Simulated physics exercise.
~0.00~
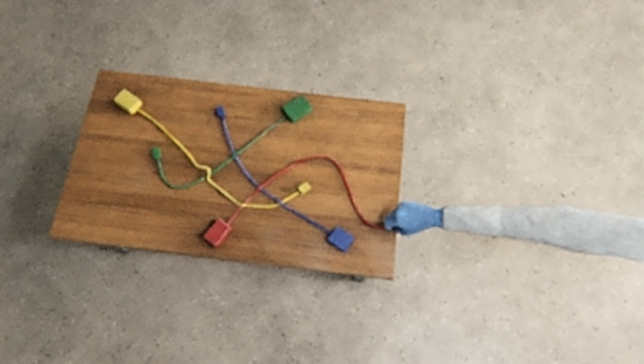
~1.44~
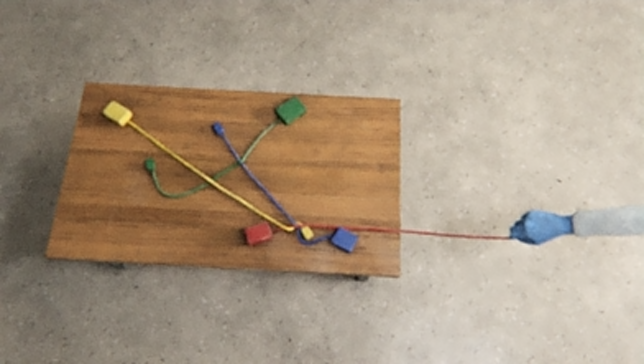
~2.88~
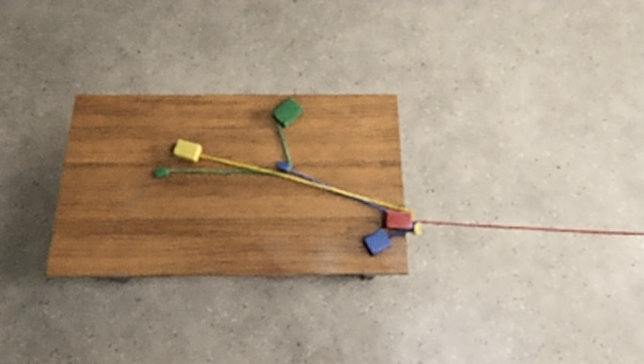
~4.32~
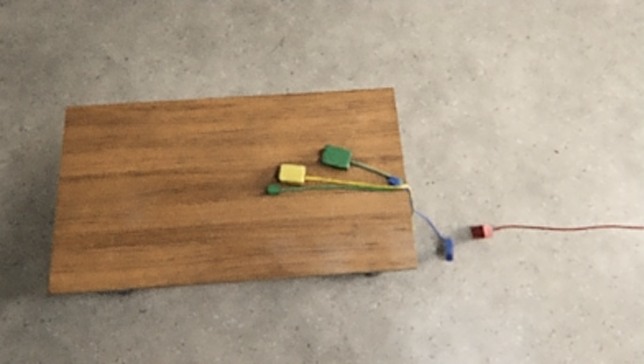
The clip opens on a wooden table where yellow, green, blue and red leads with block chargers lie tangled across one another, a blue-gloved hand holding the red lead's end at the right edge. The hand pulls the red lead rightward until it is taut, dragging the red block and bunching the yellow and blue leads. As the hand leaves view, the red block reaches the edge and the yellow block slides after it. Finally the red block is off the table, the blue block hangs past the edge, and the yellow and green blocks remain on top, shifted right.
